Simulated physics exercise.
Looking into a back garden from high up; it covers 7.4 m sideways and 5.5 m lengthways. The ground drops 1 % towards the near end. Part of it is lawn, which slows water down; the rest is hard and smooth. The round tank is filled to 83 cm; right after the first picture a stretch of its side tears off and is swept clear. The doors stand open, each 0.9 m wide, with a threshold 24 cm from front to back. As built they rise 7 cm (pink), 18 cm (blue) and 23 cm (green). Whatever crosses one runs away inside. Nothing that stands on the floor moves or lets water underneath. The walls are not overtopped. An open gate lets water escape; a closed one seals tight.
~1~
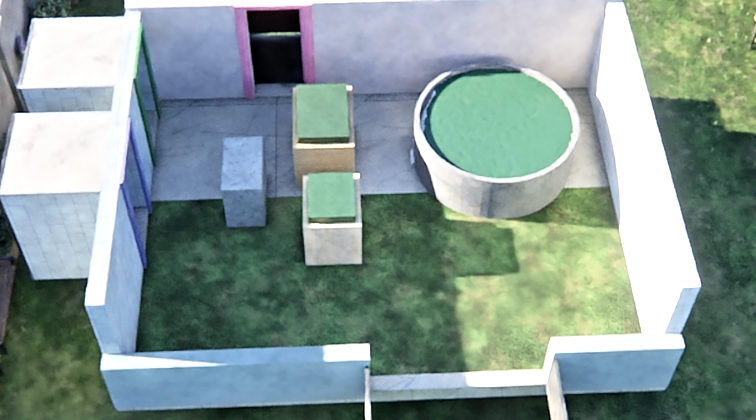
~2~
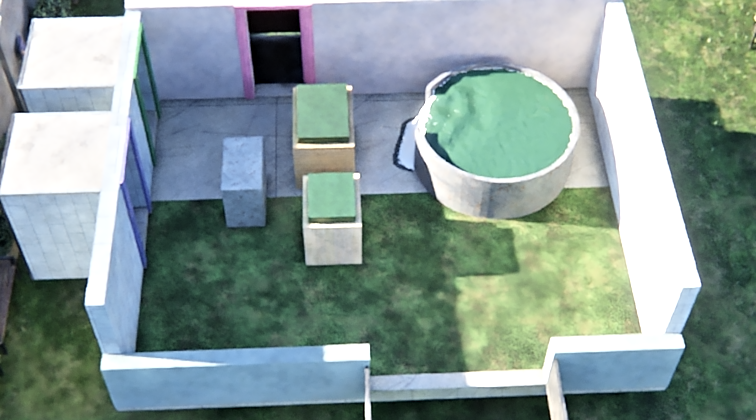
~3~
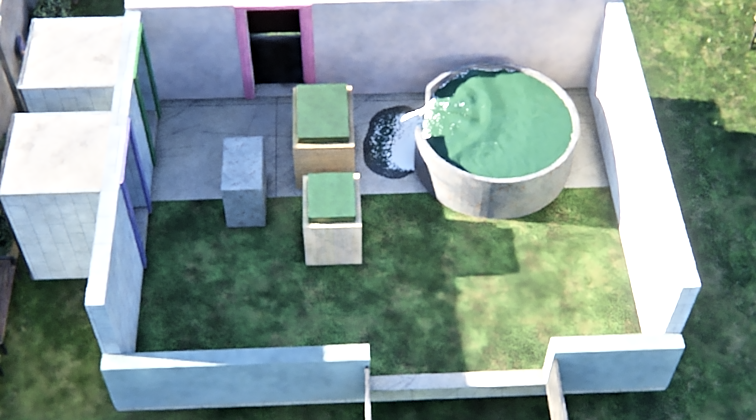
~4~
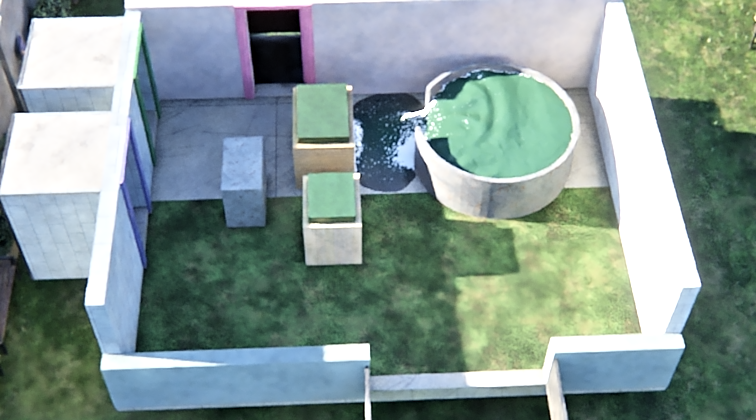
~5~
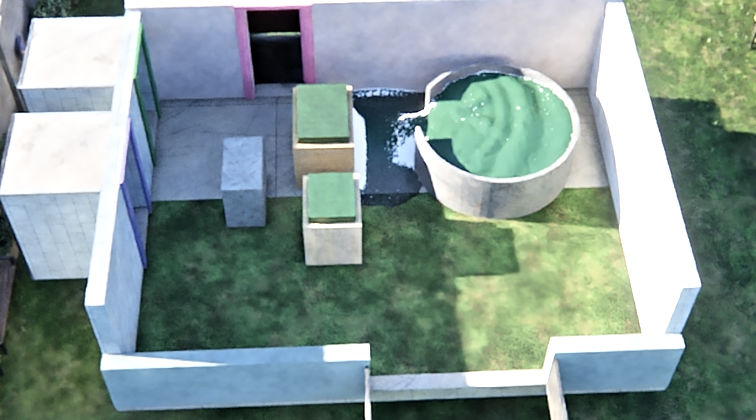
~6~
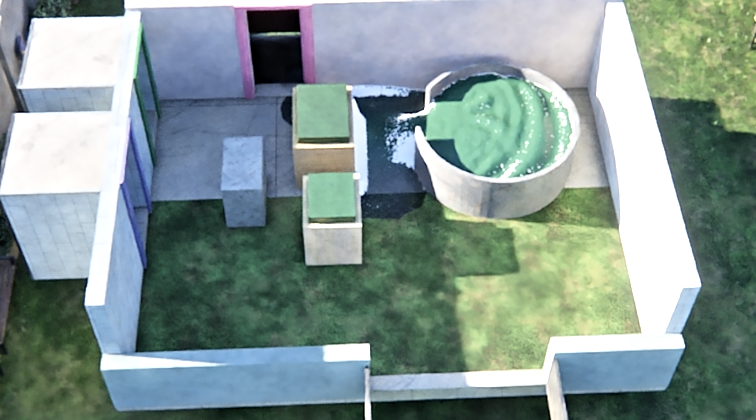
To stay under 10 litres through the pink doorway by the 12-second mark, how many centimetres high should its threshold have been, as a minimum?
Some 14 cm above the ground.
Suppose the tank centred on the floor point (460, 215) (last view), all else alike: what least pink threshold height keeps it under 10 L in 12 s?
Then roughly 30 cm.
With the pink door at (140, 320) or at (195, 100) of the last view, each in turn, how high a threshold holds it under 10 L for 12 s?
Roughly 11.0 and 20 cm.
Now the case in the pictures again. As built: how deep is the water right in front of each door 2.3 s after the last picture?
Depths in cm: Pink 12, blue 11, green 30.
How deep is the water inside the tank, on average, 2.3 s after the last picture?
Roughly 44 cm on average.
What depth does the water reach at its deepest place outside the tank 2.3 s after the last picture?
About 39 cm.
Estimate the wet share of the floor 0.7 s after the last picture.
Some 20 per cent of it.
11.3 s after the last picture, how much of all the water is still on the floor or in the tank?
About 82 per cent.
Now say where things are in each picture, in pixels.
In the first picture, still water, 83 cm deep, in the round tank at (496, 123); the pink door at (277, 54) is dry.
In the second picture, the front is at (408, 125), 0.3 m from the gap at (419, 131); 0.2 m2 of floor is wet, 83 cm left at the back.
In the third picture, the front is at (376, 121), 0.8 m from the gap at (419, 133); 1.0 m2 of floor is wet, 83 cm left at the back.
In the fourth picture, the gap is at (419, 134), the front 1.3 m out at a hidden place; the back of the round tank holds 83 cm.
In the fifth picture, the front is at a hidden place, 1.9 m from the gap at (419, 134); 2.9 m2 of floor is wet, 83 cm left at the back.
In the sixth picture, the gap is at (419, 134), the front 2.4 m out at (287, 105); the back of the round tank holds 78 cm; the pink door at (277, 54), 2.6 m from the gap, is still 0.2 m from the nearest water.
Then, 0.7 s after the last picture water covers 20 % of the floor, deepest (57 cm) near (363, 145); 14 cm at the pink door, 9 litres in over its 7 cm threshold.
Then, 2.3 s after the last picture water covers 55 % of the floor, deepest (39 cm) near (363, 145); 12 cm at the pink door, 40 litres in over its 7 cm threshold.
Then, 11.3 s after the last picture water covers 100 % of the floor, deepest (14 cm) near (133, 384); 4 cm at the pink door, 70 litres in over its 7 cm threshold.
At the pink door as built, the water peaked near 16 cm, 0.3 s after the last picture.
Run again over the same 12 s with other heights there, 15 litres in over 12.5 cm, 4 litres over 16.5 cm. The limit of 10 litres is kept from about 14 cm up.
